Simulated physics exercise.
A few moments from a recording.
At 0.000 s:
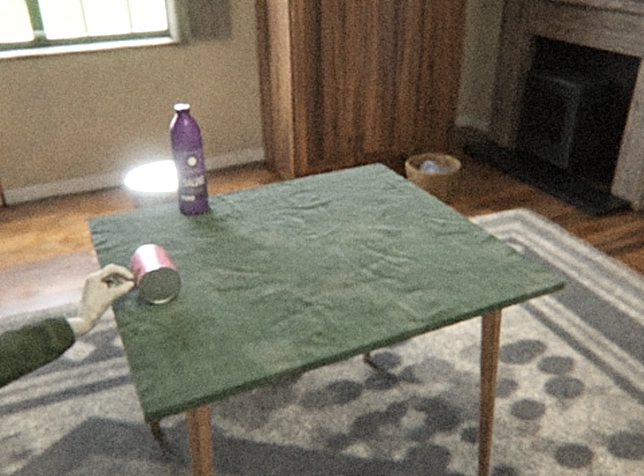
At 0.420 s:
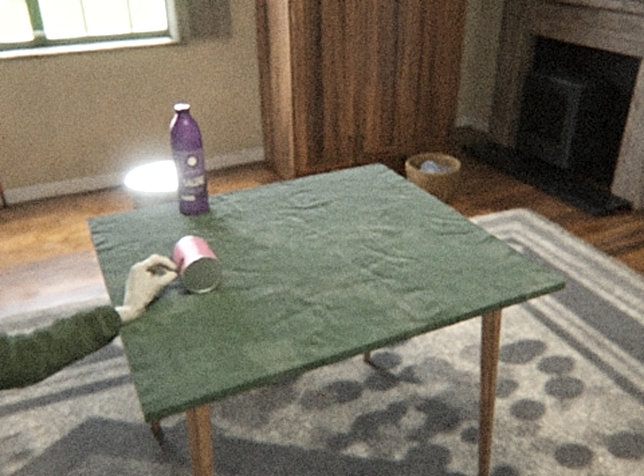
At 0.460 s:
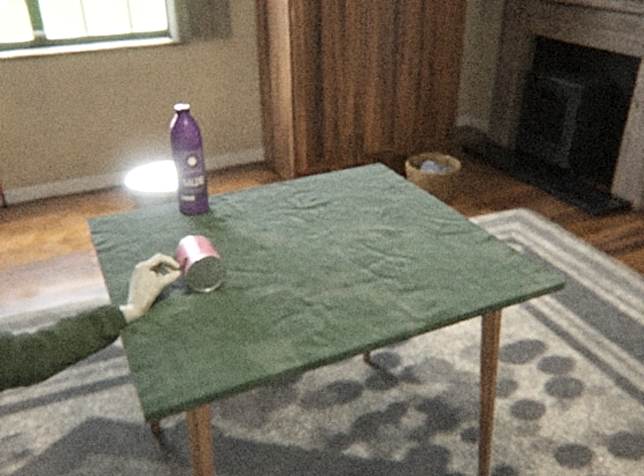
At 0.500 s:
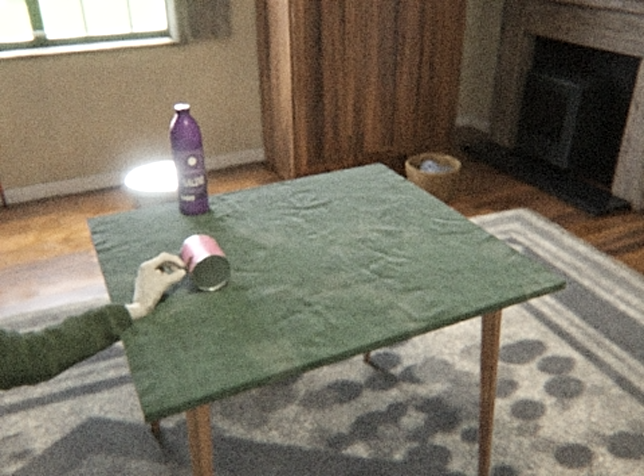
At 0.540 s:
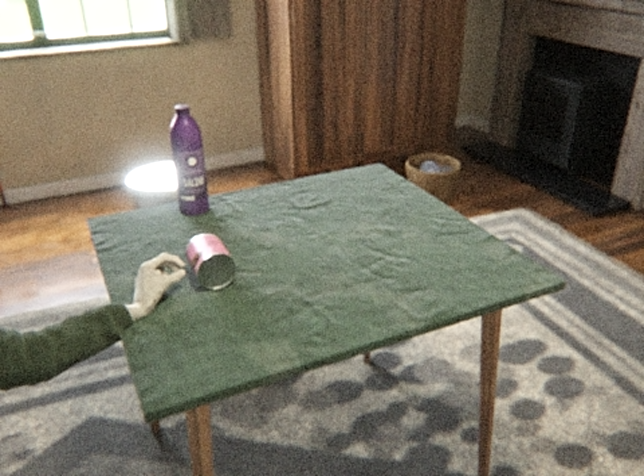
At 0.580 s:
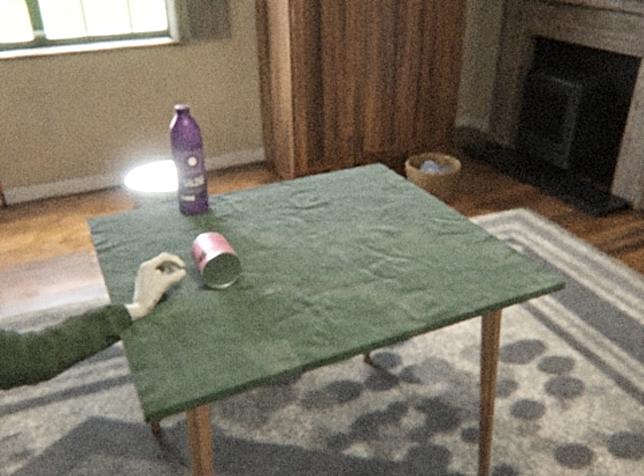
A green-topped table with wooden legs fills the middle of a room, seen from slightly above, with a window, wooden panelling and a dark fireplace behind. A purple bottle stands at its back left, near a pink tin on its side and a hand in a dark green sleeve. The hand moves the tin rightward, then stays still as the tin shifts slightly away, the camera steady.
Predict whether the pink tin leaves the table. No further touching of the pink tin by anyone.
It does not overshoot the table.
By 0.78 s, pink tin moved about its own width near (237, 255).
By 0.98 s, pink tin moved about its own width near (250, 252).
When it is over (1.6 s), moved from the start, pink tin. End places, in pixels of the last picture, pink tin near (256, 251).
